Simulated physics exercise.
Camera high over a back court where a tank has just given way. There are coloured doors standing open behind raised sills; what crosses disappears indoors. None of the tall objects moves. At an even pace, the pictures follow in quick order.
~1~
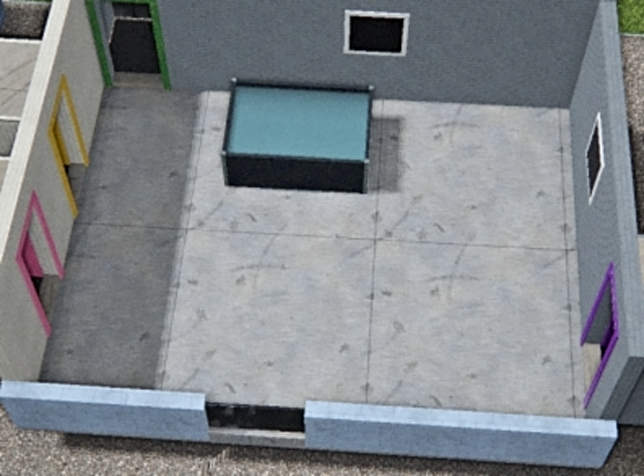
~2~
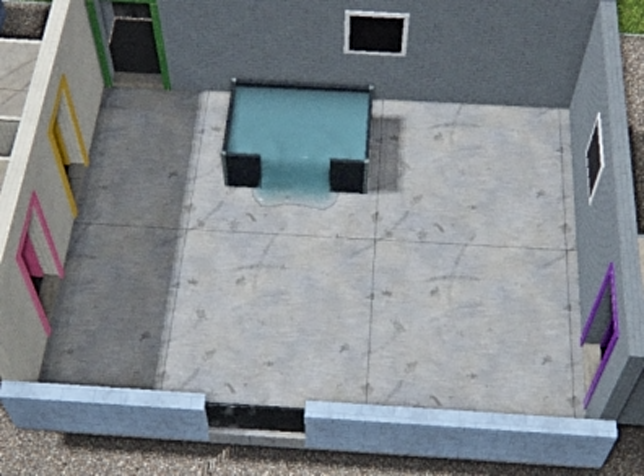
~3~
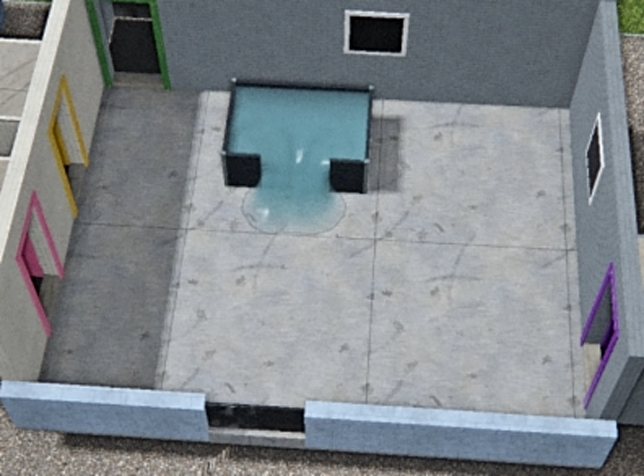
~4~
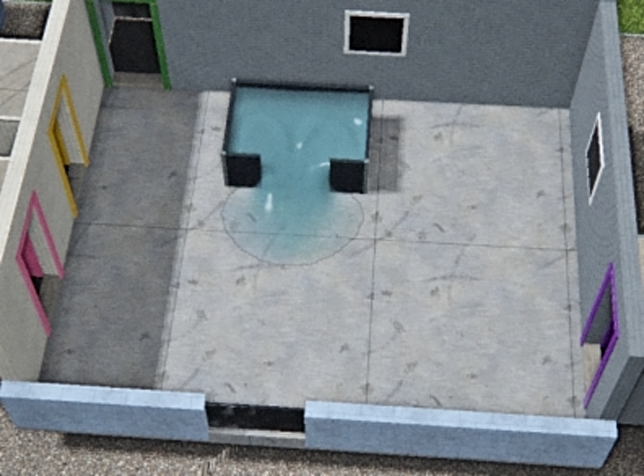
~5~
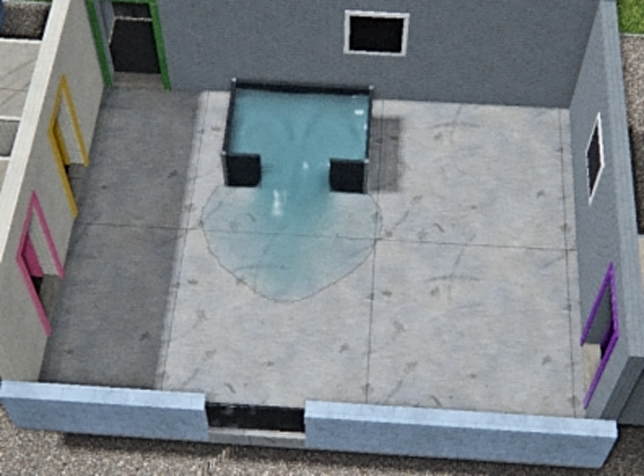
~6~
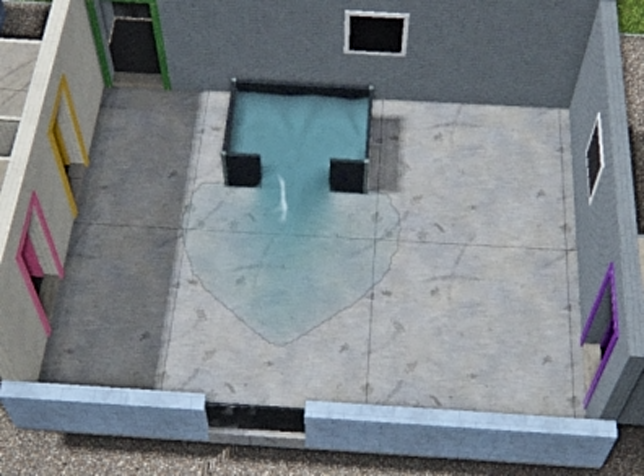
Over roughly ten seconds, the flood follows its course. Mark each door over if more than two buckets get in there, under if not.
Purple door - under; green door - under; yellow door - under; pink door - under.
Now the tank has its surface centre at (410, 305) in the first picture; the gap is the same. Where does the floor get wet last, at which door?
Last of all, the one in green.
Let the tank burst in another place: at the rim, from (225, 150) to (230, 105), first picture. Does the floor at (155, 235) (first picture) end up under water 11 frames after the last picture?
Answer: Under water.
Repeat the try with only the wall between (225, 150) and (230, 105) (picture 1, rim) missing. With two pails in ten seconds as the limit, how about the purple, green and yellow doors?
In that case the purple door stays within limits, the green door overshoots and the yellow door overshoots.
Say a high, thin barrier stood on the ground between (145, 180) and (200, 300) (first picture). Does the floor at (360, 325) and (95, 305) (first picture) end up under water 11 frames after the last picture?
Soaked, not wet.
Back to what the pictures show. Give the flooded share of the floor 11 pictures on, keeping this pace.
Near 45 in a hundred.
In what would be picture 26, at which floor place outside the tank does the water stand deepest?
My best guess is roughly (33, 406).
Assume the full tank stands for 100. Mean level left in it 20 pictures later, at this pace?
Near 30 in a hundred.
A moment on, water covers 35 % of the floor; the purple door not reached, the green door not reached, the yellow door not reached, the pink door not reached.
Next, water covers 45 % of the floor; the purple door not reached, the green door not reached, the yellow door not reached, the pink door not reached.
Then, water covers 50 % of the floor; the purple door wet at the sill, nothing in, the green door not reached, the yellow door not reached, the pink door wet at the sill, nothing in.
Later, water covers 75 % of the floor; the purple door under two buckets in, the green door wet at the sill, nothing in, the yellow door wet at the sill, nothing in, the pink door under two buckets in.
In the end, water covers 100 % of the floor; the purple door under two buckets in, the green door under two buckets in, the yellow door wet at the sill, nothing in, the pink door under two buckets in.
